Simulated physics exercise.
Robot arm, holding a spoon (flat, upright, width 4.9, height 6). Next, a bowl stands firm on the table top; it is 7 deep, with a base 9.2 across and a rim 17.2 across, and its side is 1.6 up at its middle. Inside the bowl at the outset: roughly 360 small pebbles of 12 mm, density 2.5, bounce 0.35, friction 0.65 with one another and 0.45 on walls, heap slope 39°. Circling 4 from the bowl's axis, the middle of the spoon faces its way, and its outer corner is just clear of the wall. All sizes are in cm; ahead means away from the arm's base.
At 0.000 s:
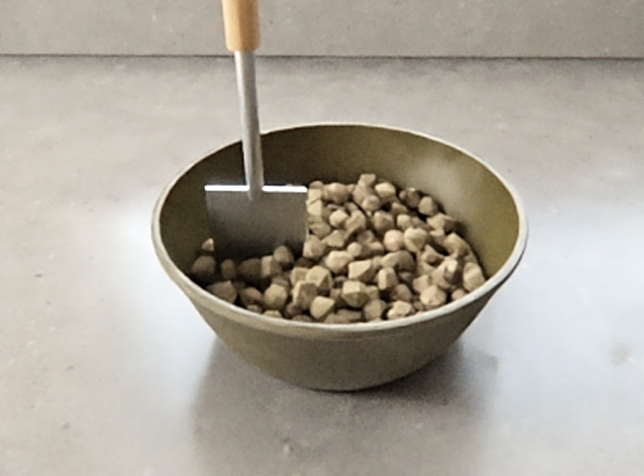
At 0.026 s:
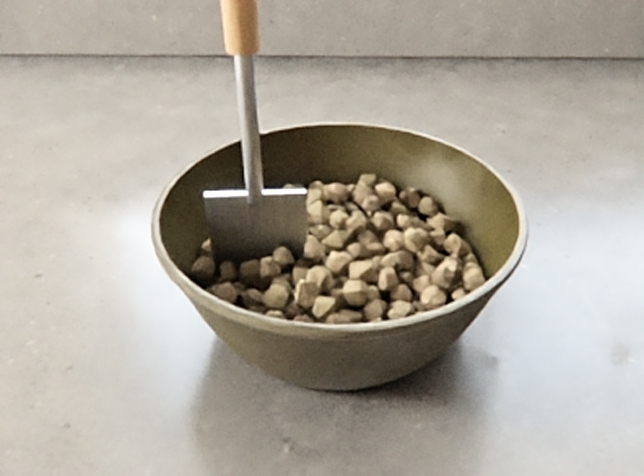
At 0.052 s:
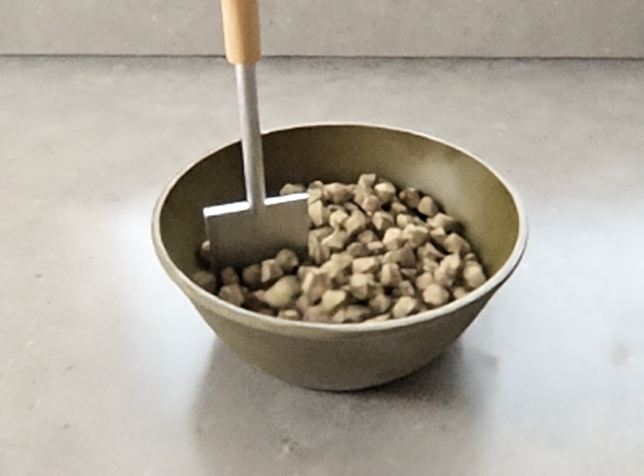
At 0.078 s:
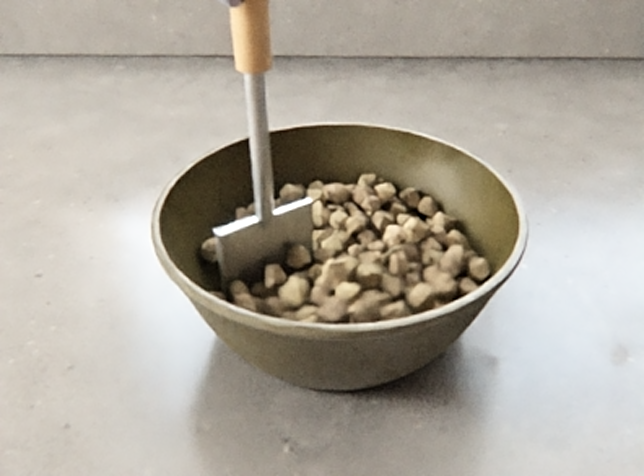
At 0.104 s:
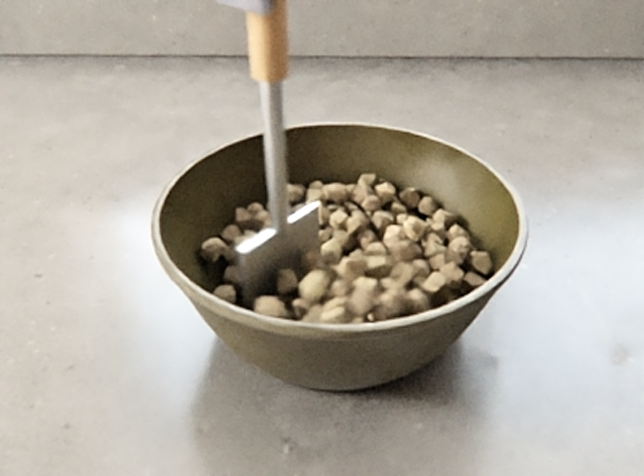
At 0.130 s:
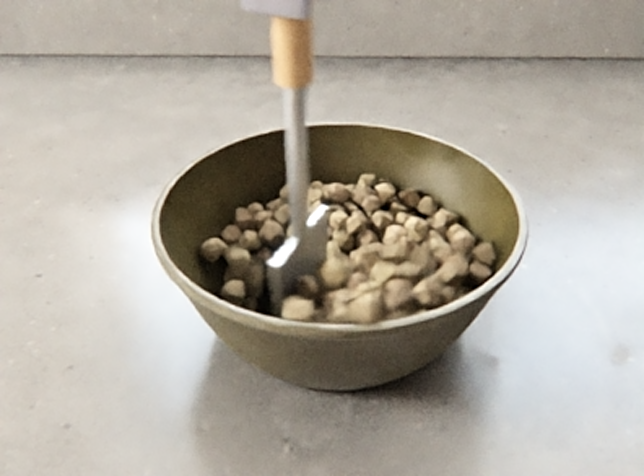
A flat metal blade on a wooden handle dipped into small brown pebbles in an olive bowl, then swept toward the near side, turning as it went and pushing pebbles rightward.
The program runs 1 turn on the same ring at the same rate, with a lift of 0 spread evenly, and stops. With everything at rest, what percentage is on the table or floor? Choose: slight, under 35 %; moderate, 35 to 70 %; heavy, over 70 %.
It is slight.
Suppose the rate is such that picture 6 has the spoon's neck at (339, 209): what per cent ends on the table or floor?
Around 35 in a hundred.
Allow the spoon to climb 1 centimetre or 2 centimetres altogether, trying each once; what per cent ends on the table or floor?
That gives about 25 per cent and 20 per cent, in order.
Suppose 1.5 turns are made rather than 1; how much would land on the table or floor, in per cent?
Roughly 35 per cent.
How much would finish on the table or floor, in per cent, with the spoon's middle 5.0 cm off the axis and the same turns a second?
Around 15 in a hundred, in that case.
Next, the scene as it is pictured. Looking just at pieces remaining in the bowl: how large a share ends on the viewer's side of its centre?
Close to 80 in a hundred.
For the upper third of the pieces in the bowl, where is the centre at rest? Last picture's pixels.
Looks like roughly (285, 305) to me.
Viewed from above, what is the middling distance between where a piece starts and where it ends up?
10 centimetres.
After 0.31 s, 179° round, highest piece 10 above the table; 340 in the bowl, 4 on the table or floor, 13 in flight or on the tool.
After 0.50 s, 292° round, highest piece 10 above the table; 302 in the bowl, 41 on the table or floor, 14 in flight or on the tool.
After 0.79 s, 0° round, highest piece 7 above the table; 268 in the bowl, 86 on the table or floor, 3 in flight or on the tool.
After 1.49 s, 0° round, highest piece 7 above the table; 268 in the bowl, 89 on the table or floor.
In the end, 268 in the bowl, 89 on the table or floor. That is 25 % on the table or floor.
